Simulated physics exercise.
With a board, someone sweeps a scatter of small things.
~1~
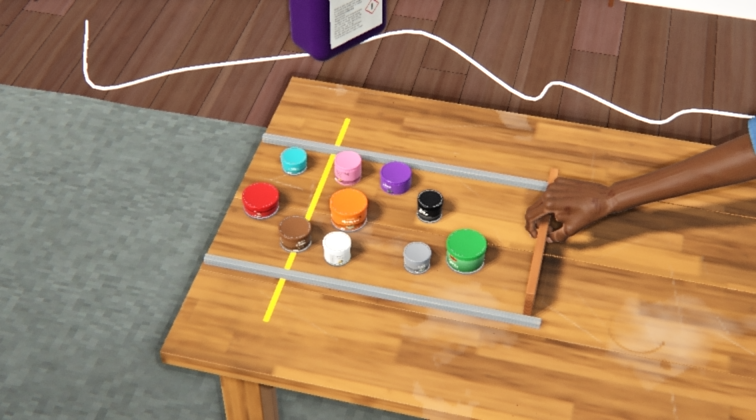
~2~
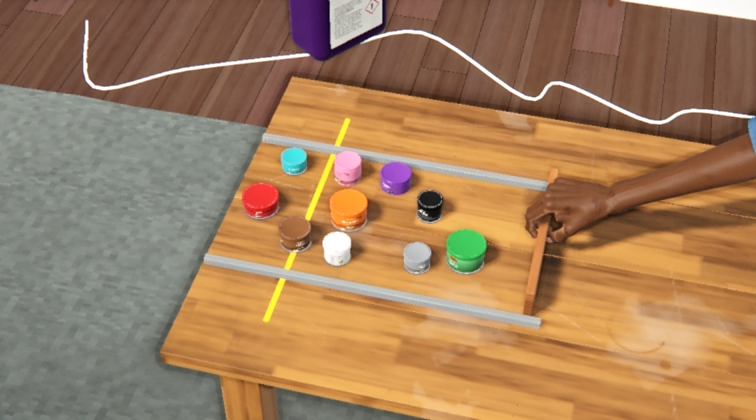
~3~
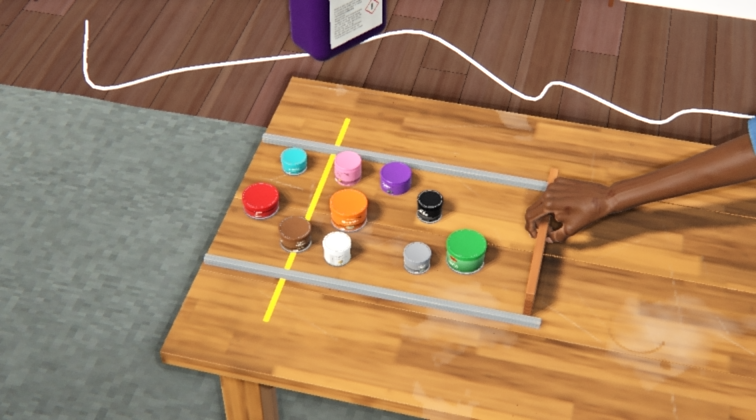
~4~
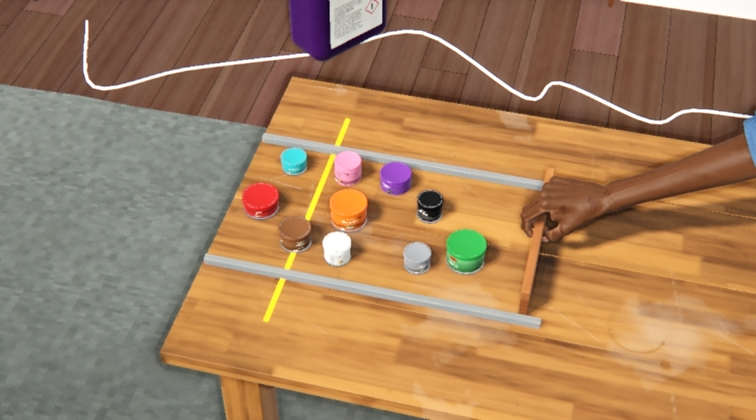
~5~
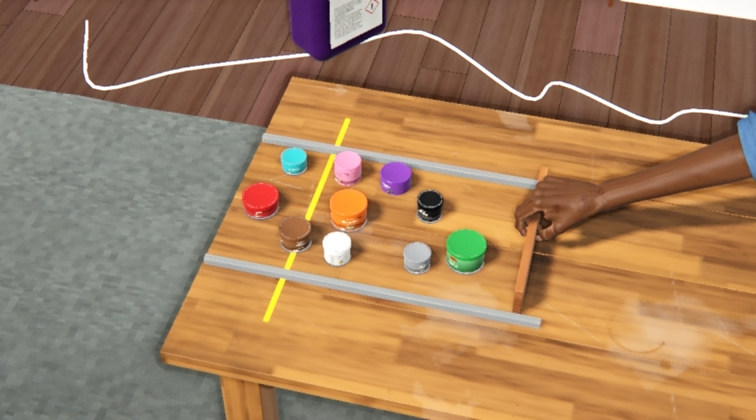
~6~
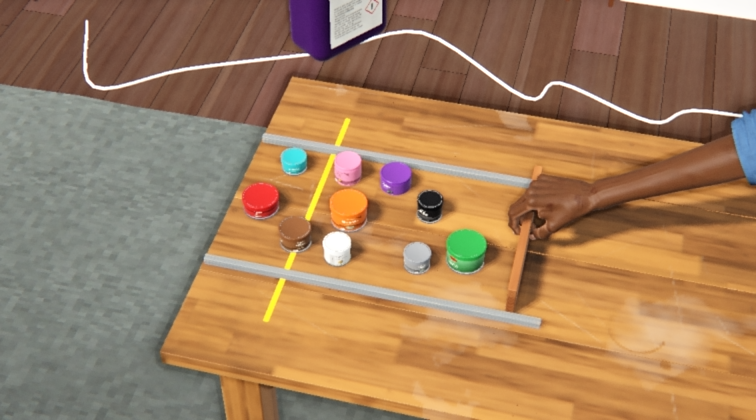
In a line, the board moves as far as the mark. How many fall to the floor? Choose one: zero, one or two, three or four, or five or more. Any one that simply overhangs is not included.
Zero.
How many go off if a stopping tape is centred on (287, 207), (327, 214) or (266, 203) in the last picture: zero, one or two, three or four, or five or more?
Going through the three places in order, the answers are either one or two; zero; at least five.
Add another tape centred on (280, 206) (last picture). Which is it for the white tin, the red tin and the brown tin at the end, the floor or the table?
White tin stays put, red tin goes off, brown tin goes off.
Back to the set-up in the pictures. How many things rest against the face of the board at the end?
Count recorded: 4.
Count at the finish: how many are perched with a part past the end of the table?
2.
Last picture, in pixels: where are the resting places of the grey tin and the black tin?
They end up close to (278, 251) and (306, 183).
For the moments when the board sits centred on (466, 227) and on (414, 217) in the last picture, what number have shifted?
2 and 3.
Early on, none off yet; red tin at rest near (261, 201); turquoise tin at rest near (294, 162); brown tin at rest near (295, 235).
Finally, the number that fall off is zero.
